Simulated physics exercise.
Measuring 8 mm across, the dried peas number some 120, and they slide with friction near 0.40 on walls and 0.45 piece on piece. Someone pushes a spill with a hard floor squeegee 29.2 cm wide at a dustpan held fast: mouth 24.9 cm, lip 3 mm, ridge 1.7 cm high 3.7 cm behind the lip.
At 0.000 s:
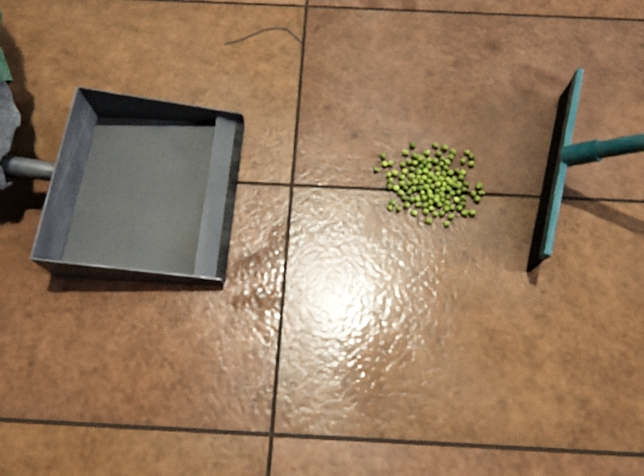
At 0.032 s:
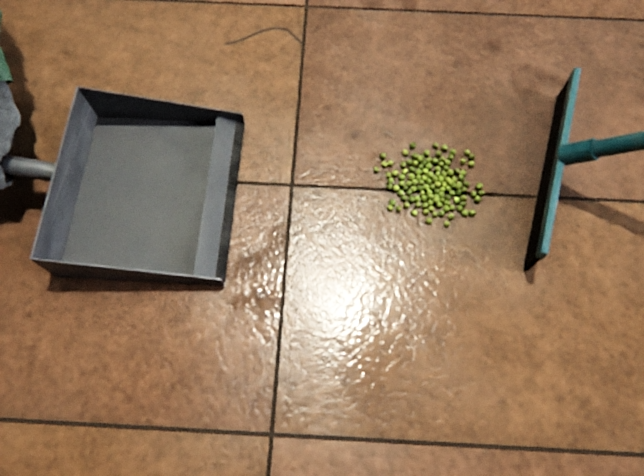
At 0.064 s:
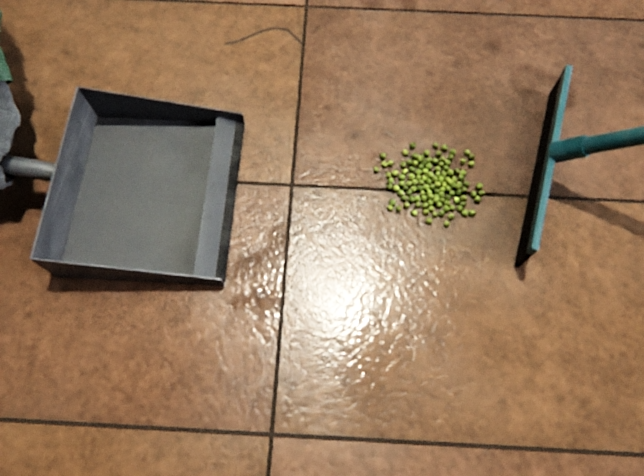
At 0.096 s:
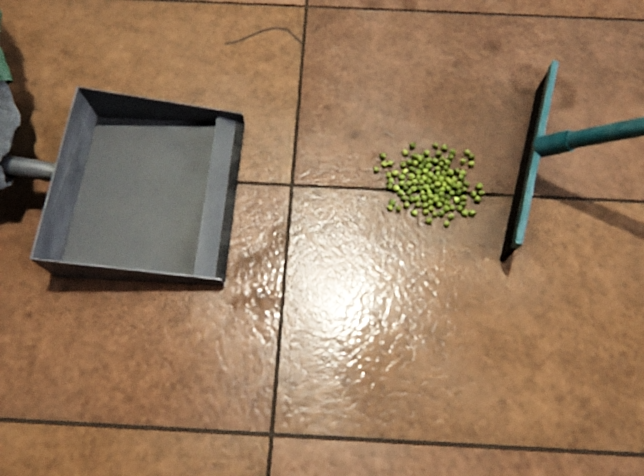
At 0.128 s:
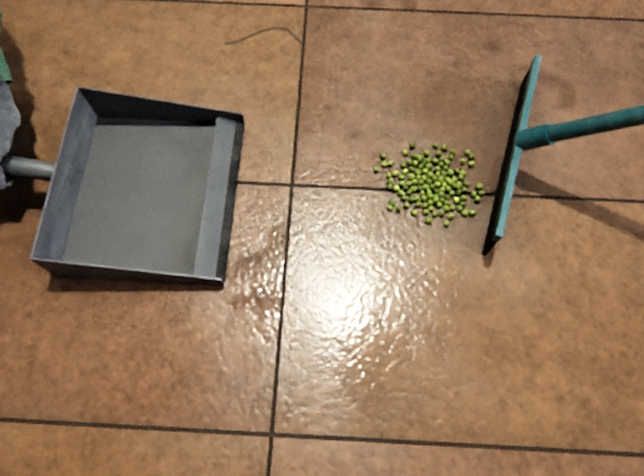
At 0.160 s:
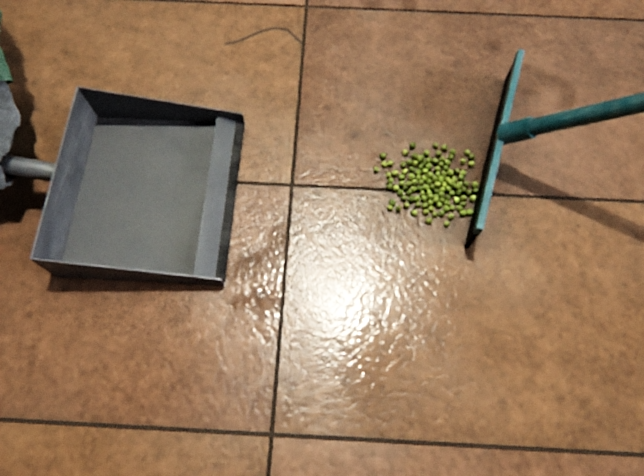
In the video, a green squeegee on a tiled floor slides left toward a small pile of green peas, reaching its right edge and shifting only a few, while a grey dustpan on the left stays still.
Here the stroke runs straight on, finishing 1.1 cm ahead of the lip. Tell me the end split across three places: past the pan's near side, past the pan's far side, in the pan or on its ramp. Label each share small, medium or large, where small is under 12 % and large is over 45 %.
Past the pan's near side: Small. Past the pan's far side: Large. In the pan or on its ramp: Small.
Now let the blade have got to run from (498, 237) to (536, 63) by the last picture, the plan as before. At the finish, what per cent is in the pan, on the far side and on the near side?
You'd see pan at 10, far at 50 and near at 0.
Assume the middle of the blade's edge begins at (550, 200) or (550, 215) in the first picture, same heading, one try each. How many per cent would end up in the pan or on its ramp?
Some 5 and 5 per cent.
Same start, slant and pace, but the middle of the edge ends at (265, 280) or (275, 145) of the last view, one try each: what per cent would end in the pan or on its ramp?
Some 0 per cent on the first try, 5 per cent on the second.
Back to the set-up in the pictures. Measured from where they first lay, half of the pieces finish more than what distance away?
34 cm or so.
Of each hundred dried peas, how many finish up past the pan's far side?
I'd put it near 55 percent.
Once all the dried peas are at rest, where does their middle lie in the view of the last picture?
Est. centre at rest: (232, 107) px.
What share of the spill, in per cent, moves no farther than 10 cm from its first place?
0 %.
Then, at 0.37 s, middle of the blade 20 cm from the lip; 0 % over the lip, far side 20 %, near side 0 %.
After 0.51 s, middle of the blade 10 cm from the lip; 0 % over the lip, far side 40 %, near side 0 %.
Then, at 0.78 s, middle of the blade 5 cm from the lip; 10 % over the lip, far side 55 %, near side 0 %.
By 1.8 s all is still; near side 5 %, far side 55 %, pan 5 %, in front of the lip or behind the blade 35 %.
